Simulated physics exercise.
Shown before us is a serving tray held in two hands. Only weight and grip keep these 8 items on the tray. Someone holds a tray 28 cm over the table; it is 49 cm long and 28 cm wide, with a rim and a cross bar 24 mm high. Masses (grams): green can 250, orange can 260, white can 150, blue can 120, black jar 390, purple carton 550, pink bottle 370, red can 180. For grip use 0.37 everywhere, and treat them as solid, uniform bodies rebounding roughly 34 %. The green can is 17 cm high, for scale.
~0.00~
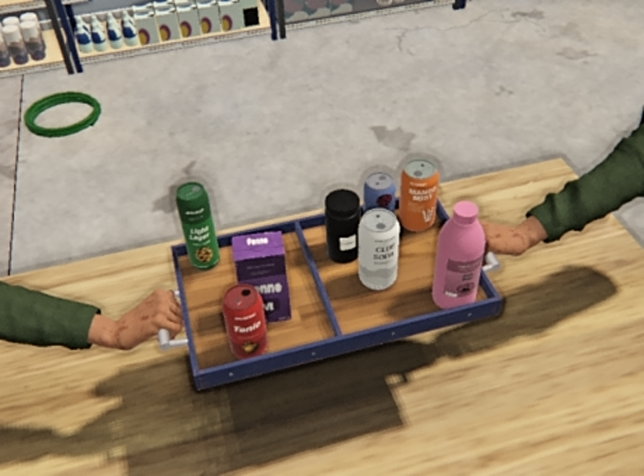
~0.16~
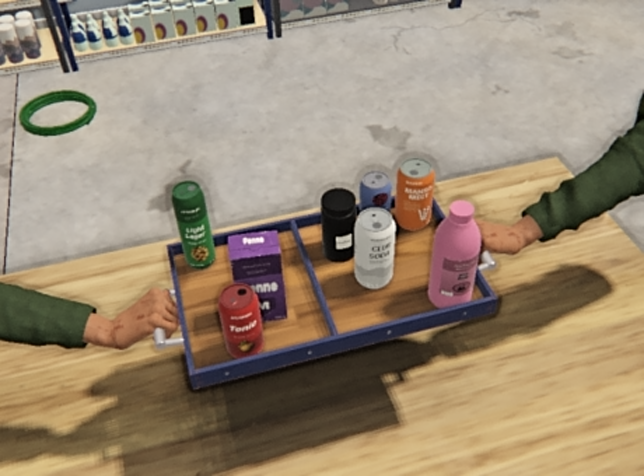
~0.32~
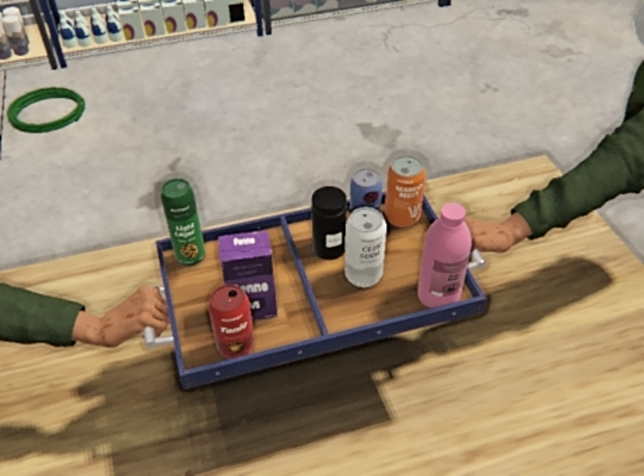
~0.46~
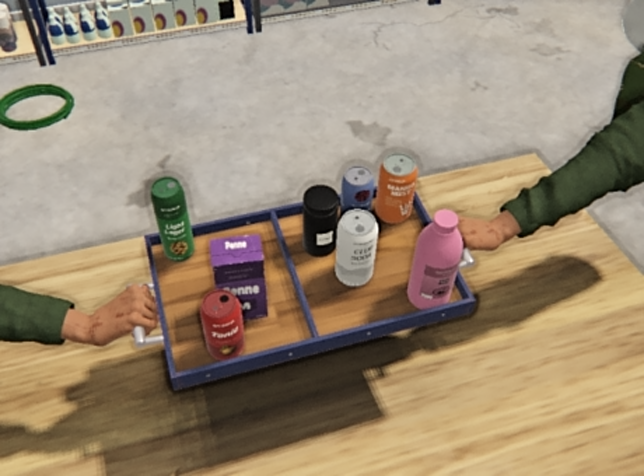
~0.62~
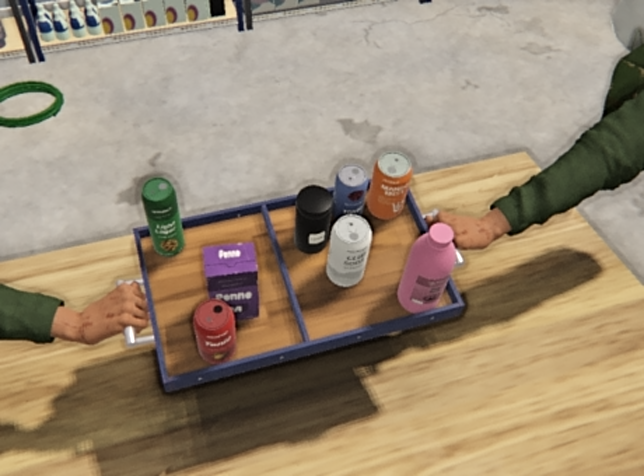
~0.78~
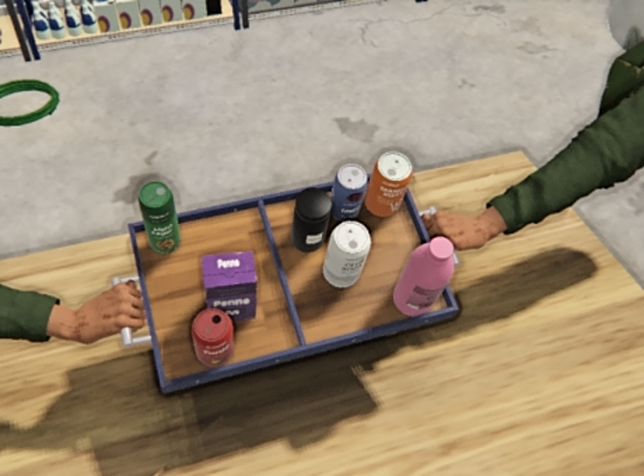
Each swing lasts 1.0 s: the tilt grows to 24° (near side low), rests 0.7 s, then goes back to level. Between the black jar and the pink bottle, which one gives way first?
Of the two named, the former.
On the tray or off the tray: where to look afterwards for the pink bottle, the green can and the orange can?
Once it all settles, the pink bottle stays on its surface, the green can stays on its surface and the orange can stays on its surface.
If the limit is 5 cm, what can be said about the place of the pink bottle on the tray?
Outcome for the pink bottle: In place.
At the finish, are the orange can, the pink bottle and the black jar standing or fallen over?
The orange can stays upright; the pink bottle is still upright; the black jar tips over.
Around 1.38 s, tray at 24°, near edge down; purple carton and red can now off the tray; black jar shifted 10 cm near (327, 273); green can on its side.
Around 1.78 s, tray at 24°, near edge down; white can and black jar now off the tray; green can on its side; blue can tipped 21° against what carries it.
Around 2.28 s, tray at 13°, near edge down; blue can now off the tray; green can on its side; orange can shifted 13 cm.
Finally (3.3 s), off the tray, white can, blue can, black jar, purple carton and red can; on their side or leaning hard on the tray, green can; not toppled but over 5 cm from the start, orange can; pink bottle still in place (within 5 cm). Final places as that camera would see them, pink bottle near (423, 249). Black jar went at 1.64 s; pink bottle was never lost.
